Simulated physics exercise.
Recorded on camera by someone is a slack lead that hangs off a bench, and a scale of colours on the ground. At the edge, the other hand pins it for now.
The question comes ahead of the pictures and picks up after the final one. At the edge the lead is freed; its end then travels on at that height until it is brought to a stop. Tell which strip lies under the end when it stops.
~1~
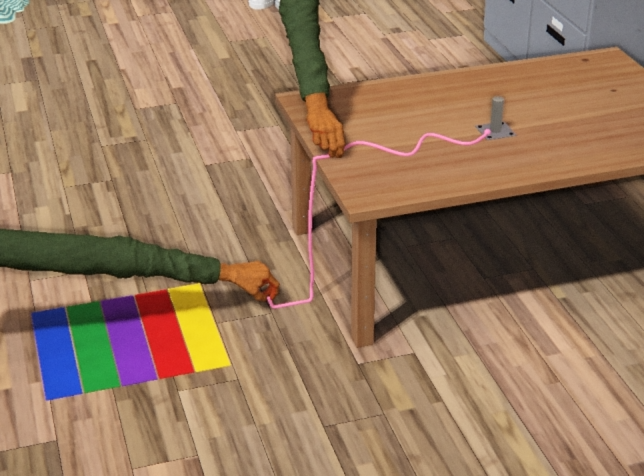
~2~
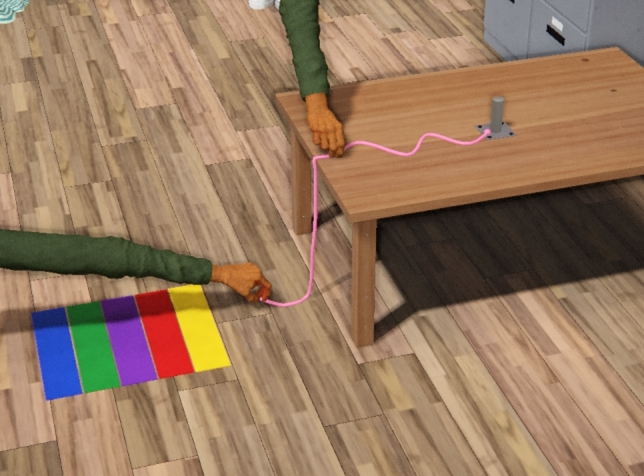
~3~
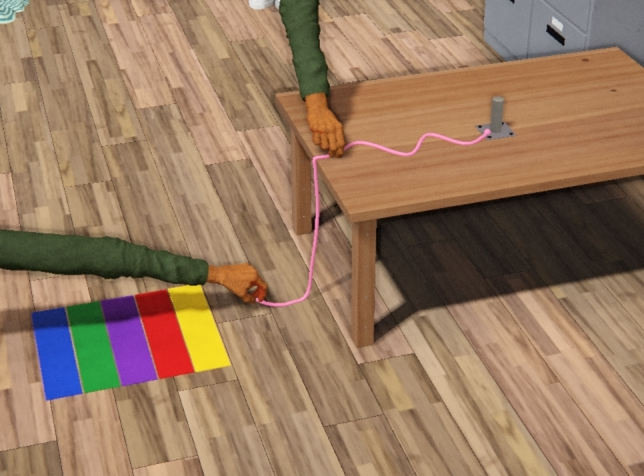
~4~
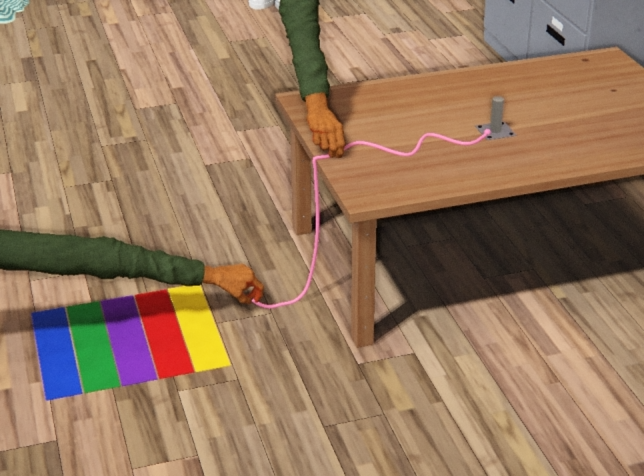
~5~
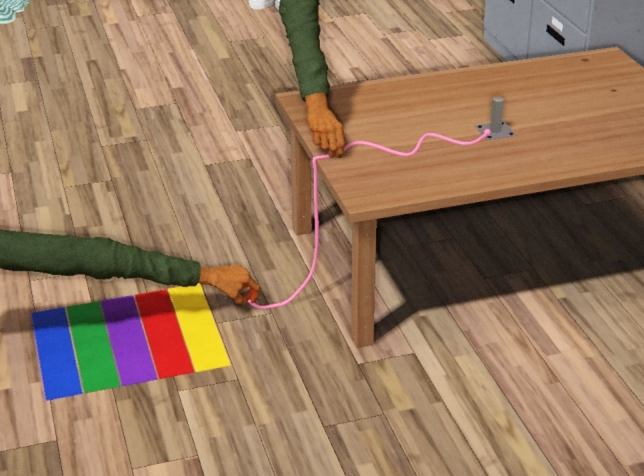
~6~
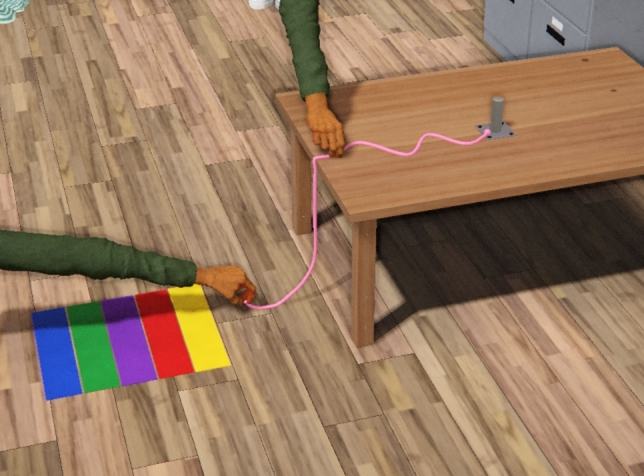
The green strip.
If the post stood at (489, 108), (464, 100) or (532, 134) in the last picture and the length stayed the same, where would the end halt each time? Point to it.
About (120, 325), (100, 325) and (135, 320).
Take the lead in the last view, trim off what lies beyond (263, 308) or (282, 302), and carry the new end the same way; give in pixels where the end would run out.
The pixels are (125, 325) and (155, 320), in that order.
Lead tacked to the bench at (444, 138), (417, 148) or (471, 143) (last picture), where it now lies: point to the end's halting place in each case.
About (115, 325), (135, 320) and (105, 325).
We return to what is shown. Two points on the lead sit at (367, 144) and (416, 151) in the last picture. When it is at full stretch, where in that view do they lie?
Final spots: (324, 158), then (380, 149).
Soon after, end near (153, 318); over red.
After that, end near (118, 324); over purple.
At the stop, end near (95, 328); over green. It gets as far as the green strip.
